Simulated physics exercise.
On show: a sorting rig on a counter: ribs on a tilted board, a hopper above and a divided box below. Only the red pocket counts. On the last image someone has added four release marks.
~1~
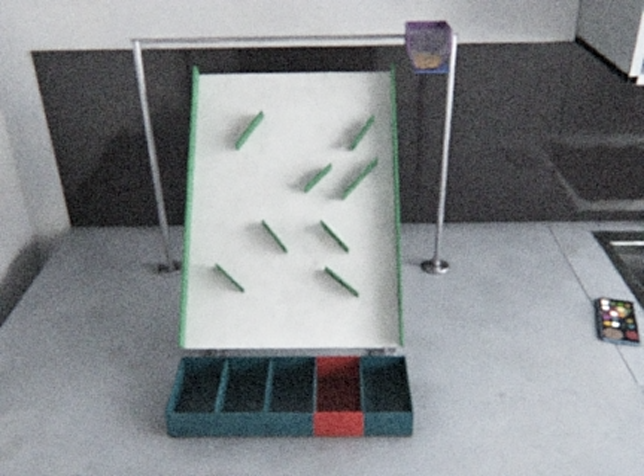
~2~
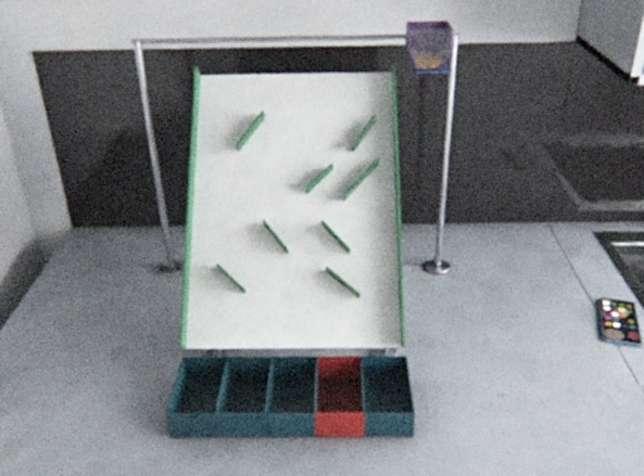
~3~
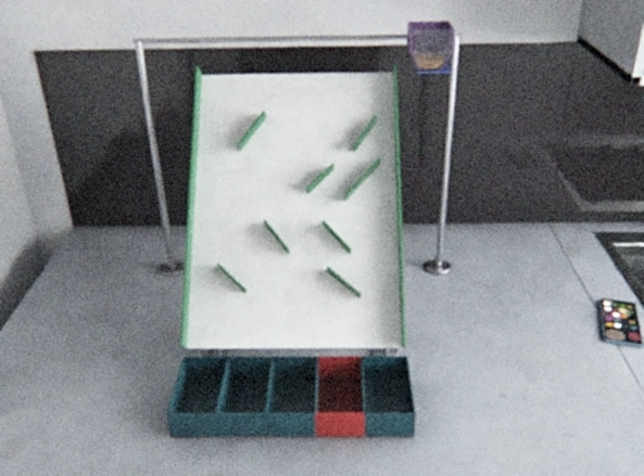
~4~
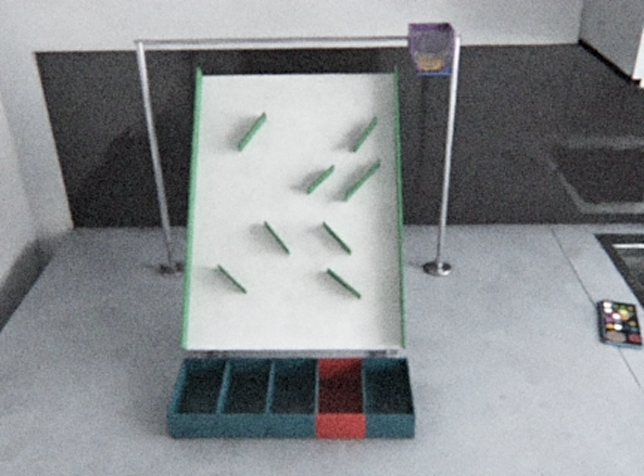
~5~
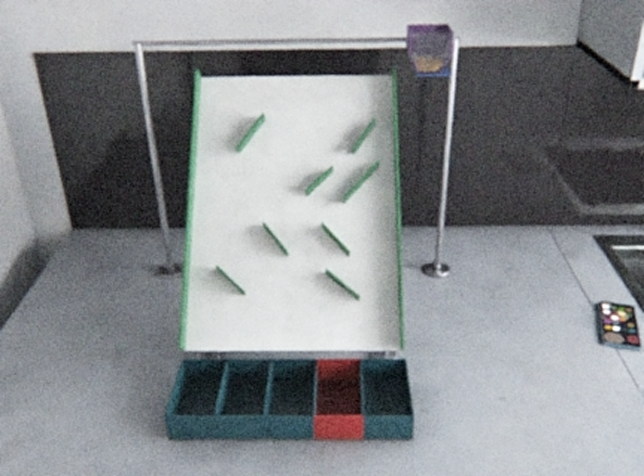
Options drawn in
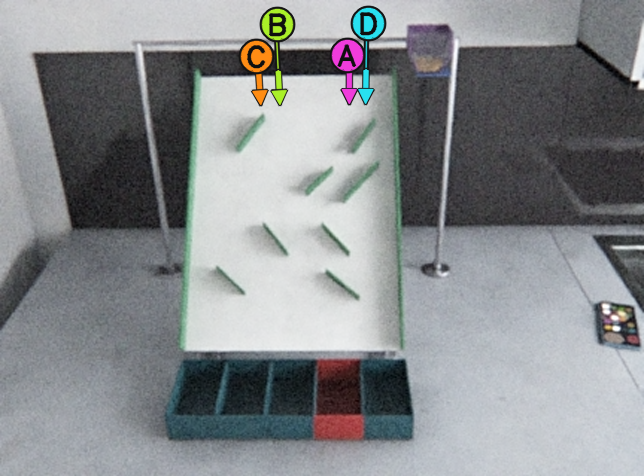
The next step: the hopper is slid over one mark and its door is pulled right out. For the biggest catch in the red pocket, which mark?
B beats the others.
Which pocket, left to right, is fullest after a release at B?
It is the fourth one.
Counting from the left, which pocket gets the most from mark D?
The fifth.
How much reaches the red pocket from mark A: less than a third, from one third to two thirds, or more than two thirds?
It is less than a third.
On the marked copy, mark A meets the board at (349, 98); mark B meets the board at (279, 99); mark C meets the board at (260, 99); mark D meets the board at (365, 98).
If A is chosen, close to a quarter in the red pocket, close to two thirds in other pockets, a small share outside the box.
If B is chosen, close to half in the red pocket, close to a third in other pockets, close to a quarter outside the box.
If C is chosen, a small share in the red pocket, the bulk in other pockets, a small share outside the box.
If D is chosen, a small share in the red pocket, the bulk in other pockets, a small share outside the box.
